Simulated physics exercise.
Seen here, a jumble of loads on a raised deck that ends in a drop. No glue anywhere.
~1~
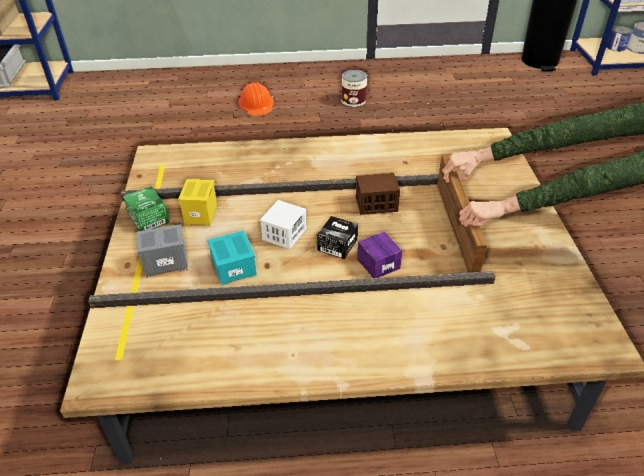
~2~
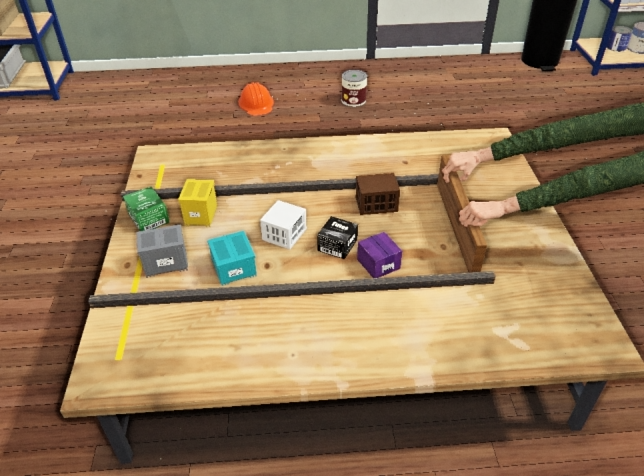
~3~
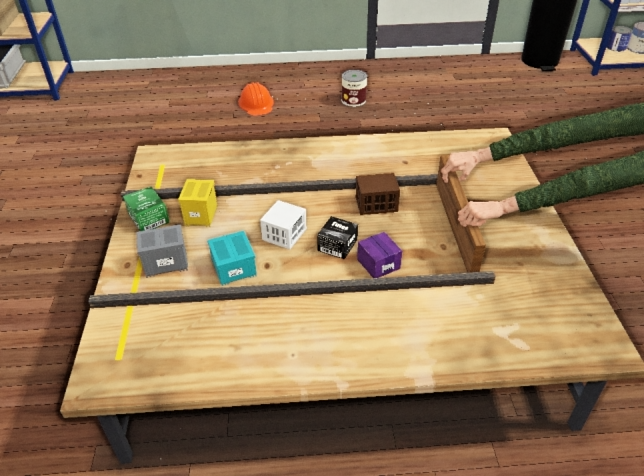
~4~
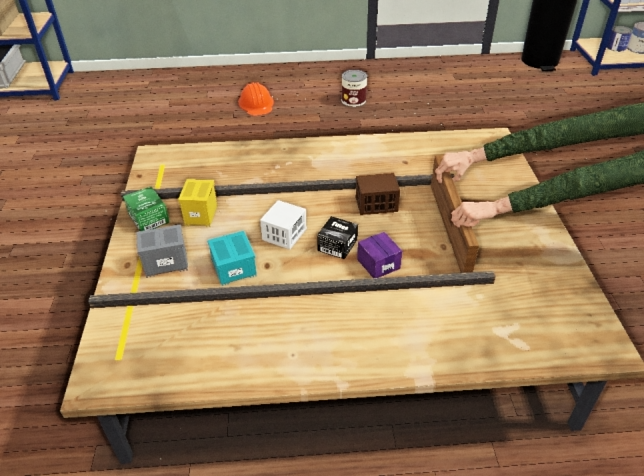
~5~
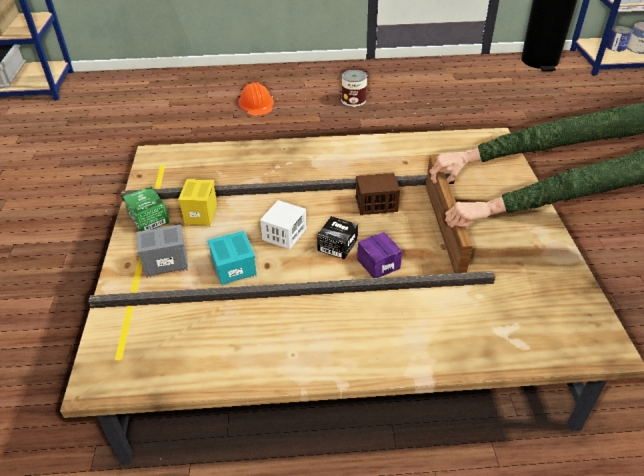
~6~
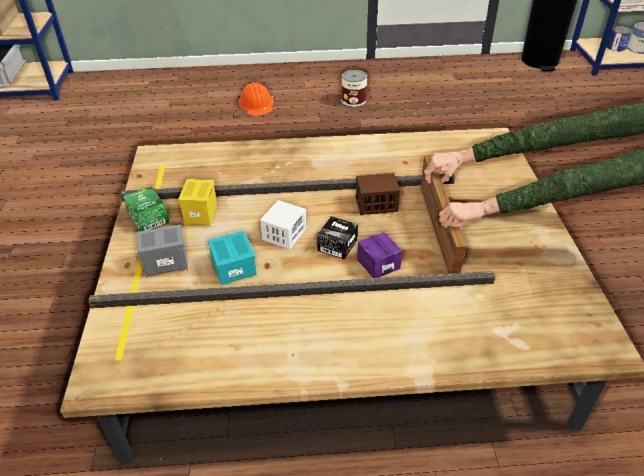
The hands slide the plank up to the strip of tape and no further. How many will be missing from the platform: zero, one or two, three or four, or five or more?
As it turns out, the number that fall off is five or more.
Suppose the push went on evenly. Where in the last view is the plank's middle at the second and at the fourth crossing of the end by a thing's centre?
First at (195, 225), next at (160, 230).
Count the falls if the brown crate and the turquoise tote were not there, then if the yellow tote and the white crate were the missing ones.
The counts: 3 and 3.
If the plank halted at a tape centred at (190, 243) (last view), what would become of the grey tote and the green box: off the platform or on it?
The grey tote falls; the green box is lost.
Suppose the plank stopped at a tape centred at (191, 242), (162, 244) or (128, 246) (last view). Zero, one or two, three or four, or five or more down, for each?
One after another: Just one or two; three or four; 5 or more.
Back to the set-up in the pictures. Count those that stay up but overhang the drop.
The number is 2.
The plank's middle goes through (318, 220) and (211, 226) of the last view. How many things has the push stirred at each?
The counts are 4 and 8.
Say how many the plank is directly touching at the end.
It touches 3.
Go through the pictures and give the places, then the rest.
The first picture shows green box (146, 209); grey tote (163, 251); yellow tote (199, 203); plank (459, 212); tape (144, 245).
The second picture shows grey tote (163, 251); white crate (284, 225).
The third picture shows yellow tote (199, 203); black box (338, 237).
The fourth picture shows green box (146, 209); turquoise tote (233, 258).
The fifth picture shows grey tote (163, 251); plank (446, 213).
The sixth picture shows green box (146, 209); grey tote (163, 251); yellow tote (199, 203); plank (441, 213); tape (144, 245).
Early on, none off yet; green box at rest near (146, 209); grey tote at rest near (163, 251); yellow tote at rest near (199, 203).
Finally, the number that fall off is five or more; lost, white crate, turquoise tote, yellow tote, grey tote and green box.
